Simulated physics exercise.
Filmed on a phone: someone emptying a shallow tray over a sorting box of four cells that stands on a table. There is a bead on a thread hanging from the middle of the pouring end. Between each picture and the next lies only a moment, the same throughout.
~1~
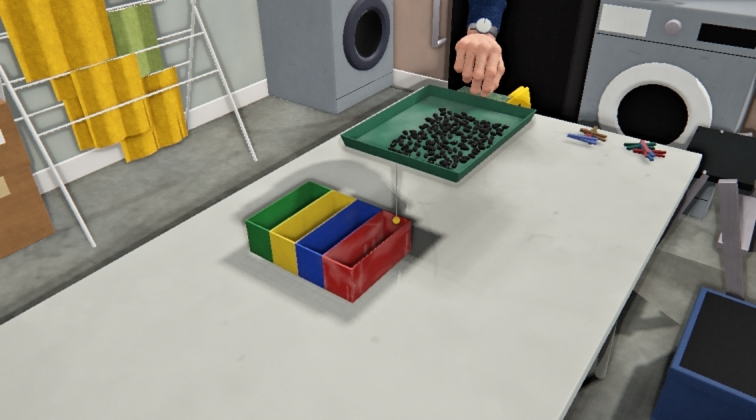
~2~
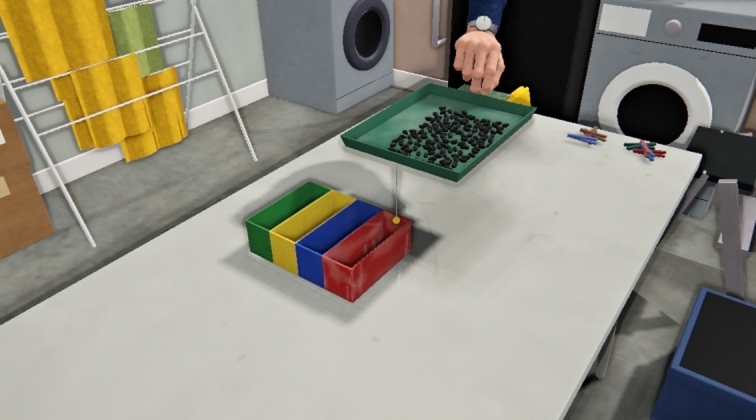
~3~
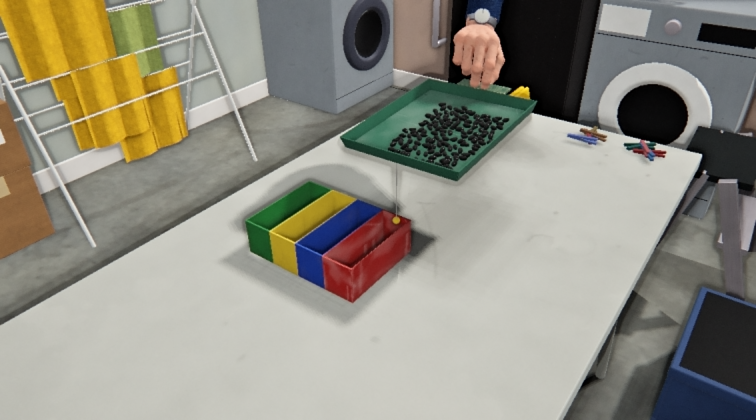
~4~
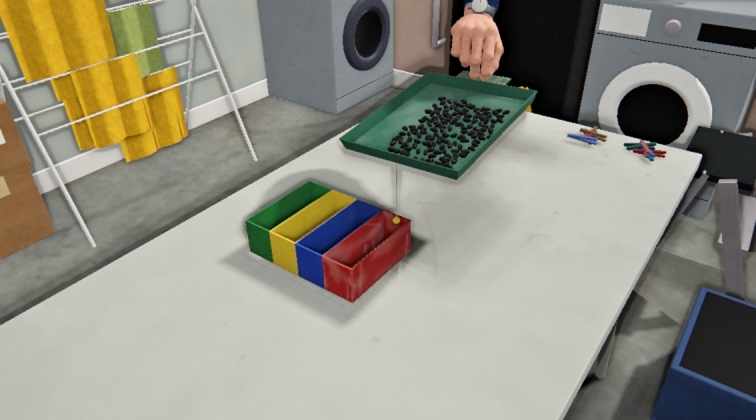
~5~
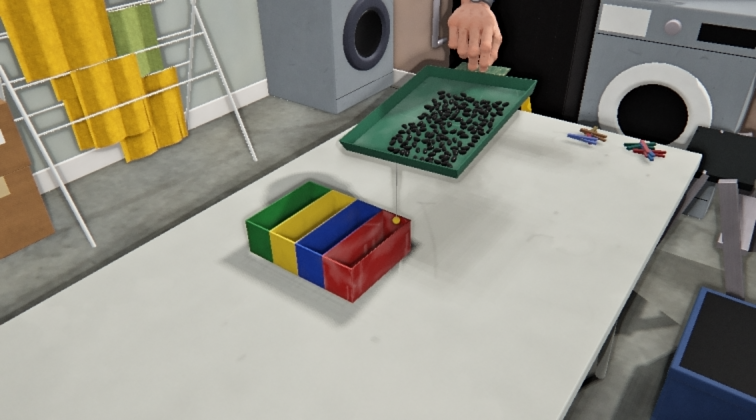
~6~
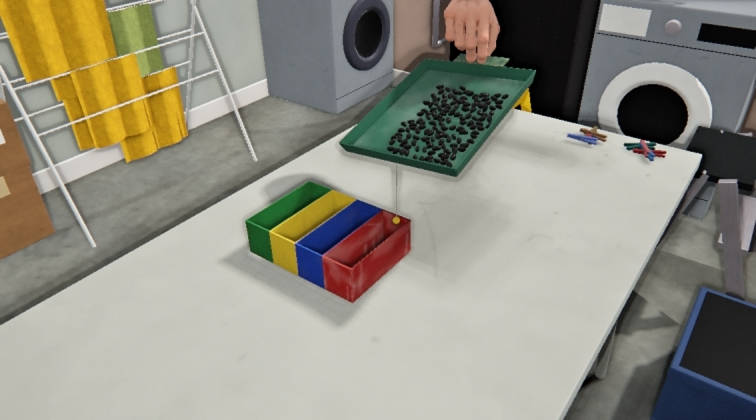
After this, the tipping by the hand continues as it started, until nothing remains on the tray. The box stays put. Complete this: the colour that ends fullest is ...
The fullest is blue.
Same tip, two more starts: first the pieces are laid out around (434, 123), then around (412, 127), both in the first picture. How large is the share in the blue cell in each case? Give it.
First 70 %, then 60 %.
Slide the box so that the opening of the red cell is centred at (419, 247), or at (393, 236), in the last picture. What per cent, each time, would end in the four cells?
Trial 1 near 100 %, trial 2 near 100 %.
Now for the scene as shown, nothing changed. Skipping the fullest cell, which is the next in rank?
Next after the leader comes the cell in red.
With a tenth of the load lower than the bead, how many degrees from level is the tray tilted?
Roughly 110 degrees.
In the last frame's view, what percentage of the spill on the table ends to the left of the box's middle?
Near 10 %.
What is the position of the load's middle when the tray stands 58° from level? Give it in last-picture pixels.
Its middle sits at about pixel (391, 137).
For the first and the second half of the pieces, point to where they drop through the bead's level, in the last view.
It passes near (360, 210) first and then near (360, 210).
Just after the last frame, tray tipped steeply; almost all on the tray; just a few in the yellow cell; just a few falling or outside the box.
A moment on, tray tipped right over; almost all on the tray; just a few in the blue cell; just a few in the yellow cell; just a few in the red cell.
Further on, tray tipped past a quarter turn; roughly half in the blue cell; roughly a quarter in the red cell; about a tenth in the yellow cell; about a tenth falling or outside the box.
When it is over, tray tipped past a quarter turn; roughly half in the blue cell; roughly a quarter in the red cell; about a tenth in the yellow cell; not one in the green cell; about a tenth outside the box.
